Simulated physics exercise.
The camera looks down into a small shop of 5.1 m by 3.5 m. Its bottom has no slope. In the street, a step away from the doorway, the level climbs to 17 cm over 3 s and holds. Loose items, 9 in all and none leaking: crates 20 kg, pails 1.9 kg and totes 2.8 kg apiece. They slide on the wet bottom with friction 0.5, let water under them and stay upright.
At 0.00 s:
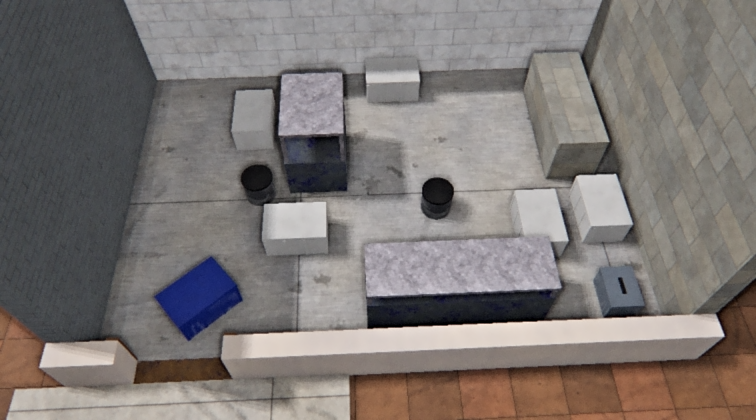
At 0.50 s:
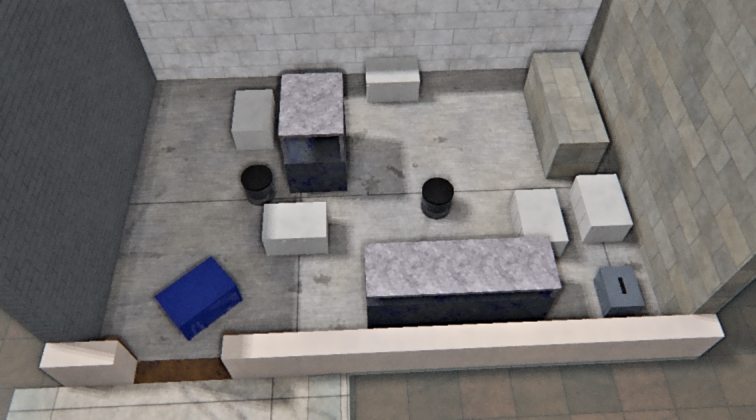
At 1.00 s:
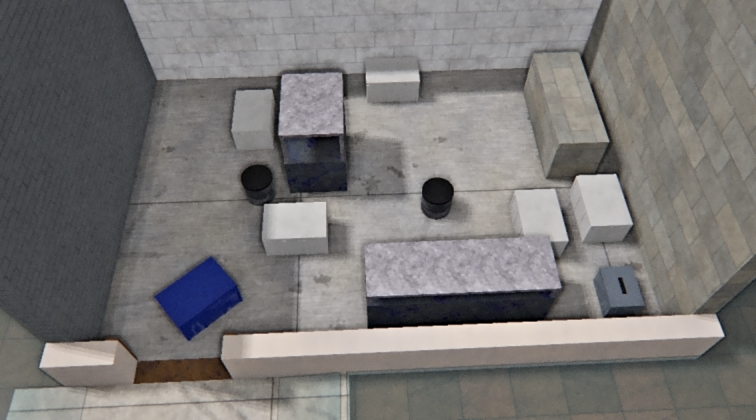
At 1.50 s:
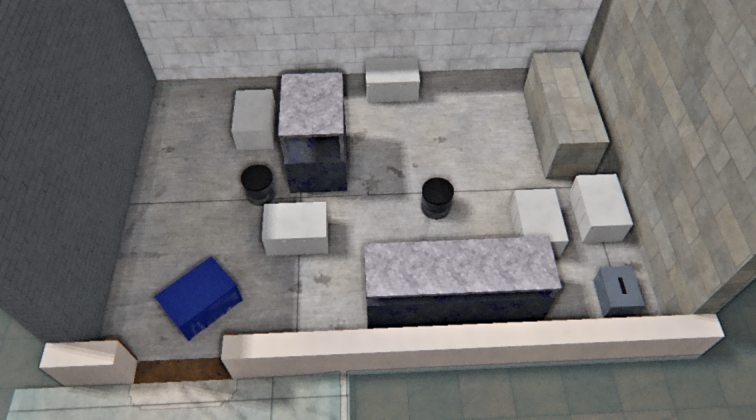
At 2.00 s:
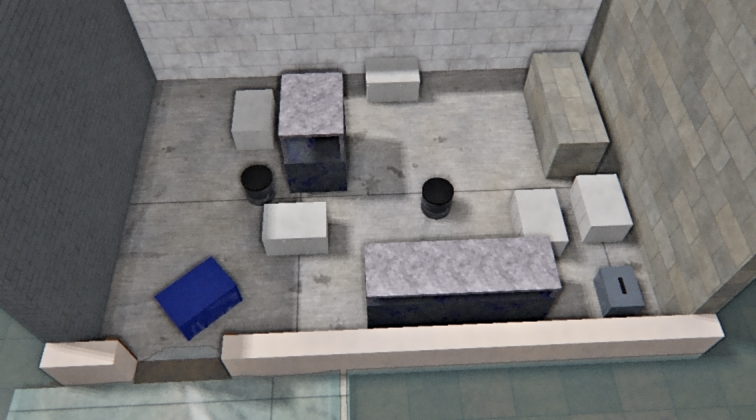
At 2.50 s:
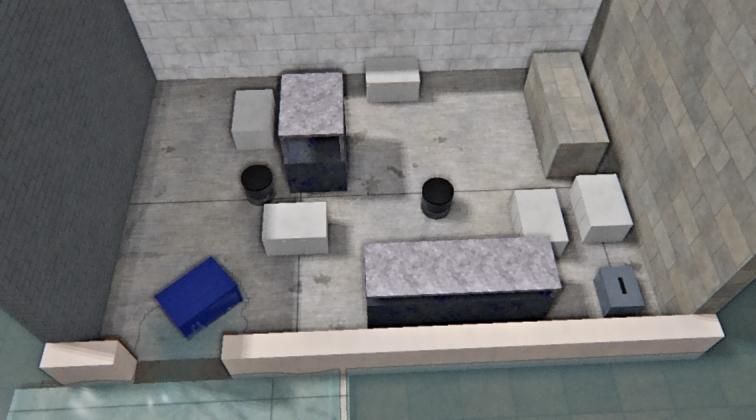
Clear water spreads over the terracotta paving outside a small walled shop, turning it grey and then blue-green, and at last slips thinly through the doorway at lower left, seen from a fixed high view. Inside are a blue crate at left, two black pails, pale boxes, speckled-topped counters and a blue-grey box at right. Nothing inside shifts.
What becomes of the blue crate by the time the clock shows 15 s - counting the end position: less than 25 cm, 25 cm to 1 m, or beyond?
Blue crate gets carried off.
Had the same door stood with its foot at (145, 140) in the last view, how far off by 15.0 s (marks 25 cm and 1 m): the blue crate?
In that case the blue crate barely shifts.
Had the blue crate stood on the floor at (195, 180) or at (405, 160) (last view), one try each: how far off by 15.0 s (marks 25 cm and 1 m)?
In turn: It travels far; it holds its place.
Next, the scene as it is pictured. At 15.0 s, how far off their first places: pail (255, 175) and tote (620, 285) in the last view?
In turn: 140 cm, 20 cm.
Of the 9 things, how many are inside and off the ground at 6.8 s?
At that moment 1.
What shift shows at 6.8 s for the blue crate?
Roughly 100 cm by then.
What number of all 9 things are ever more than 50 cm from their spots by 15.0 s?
That makes 5.
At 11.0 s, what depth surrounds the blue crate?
Roughly 11 cm.
After 3.5 s the blue crate is near (197, 273), 0.2 m from its start, aground; 0 afloat.
After 6.8 s the blue crate is near (199, 199), 1.0 m from its start, aground; 1 afloat.
After 11.0 s the blue crate is near (207, 85), 2.5 m from its start, afloat; 4 afloat.
After 15.0 s the blue crate is near (400, 66), 3.4 m from its start, afloat; 4 afloat.
